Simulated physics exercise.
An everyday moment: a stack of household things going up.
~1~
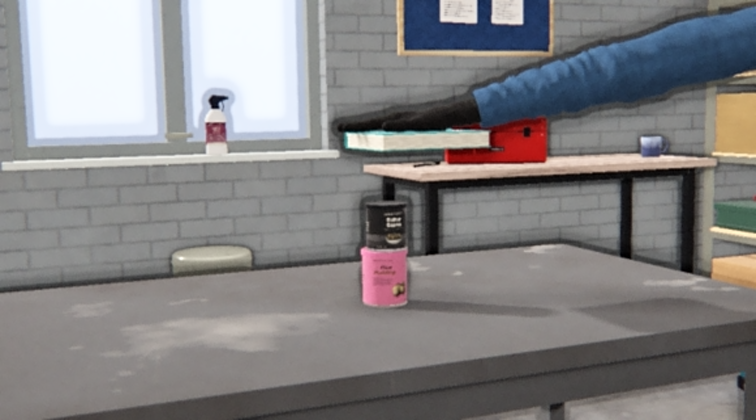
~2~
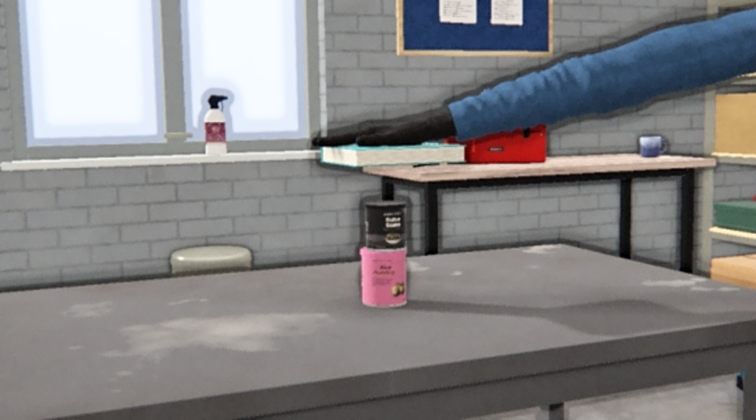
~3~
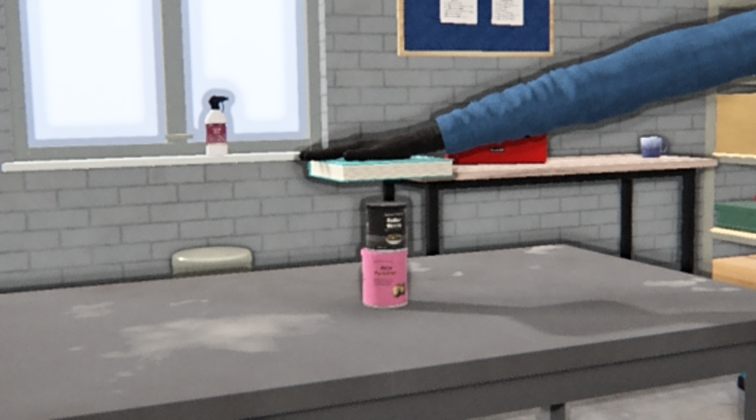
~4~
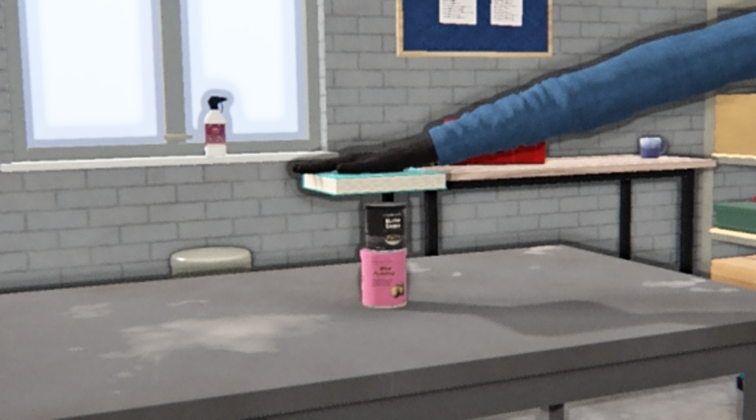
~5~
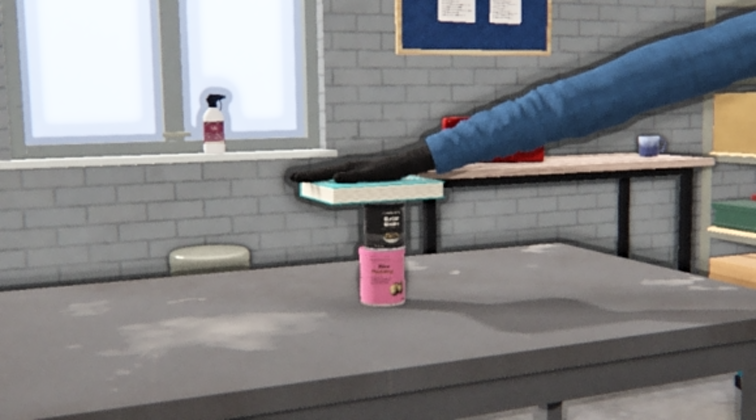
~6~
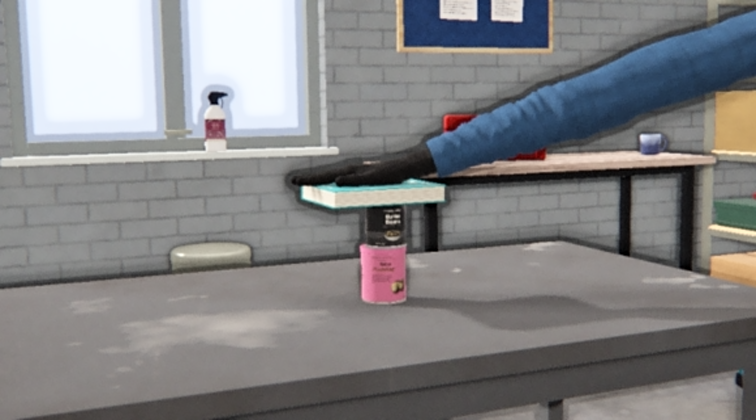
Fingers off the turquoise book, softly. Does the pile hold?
Here the pile keeps its balance.
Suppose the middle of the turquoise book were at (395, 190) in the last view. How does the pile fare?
Then it stays up.
Then, 0.20 s after the last picture, nothing has stirred.
Then, 0.50 s after the last picture, turquoise book resting near (371, 193).
At rest, all 3 in place. Seen from the same camera at the end, turquoise book near (371, 193). The pile stays up.
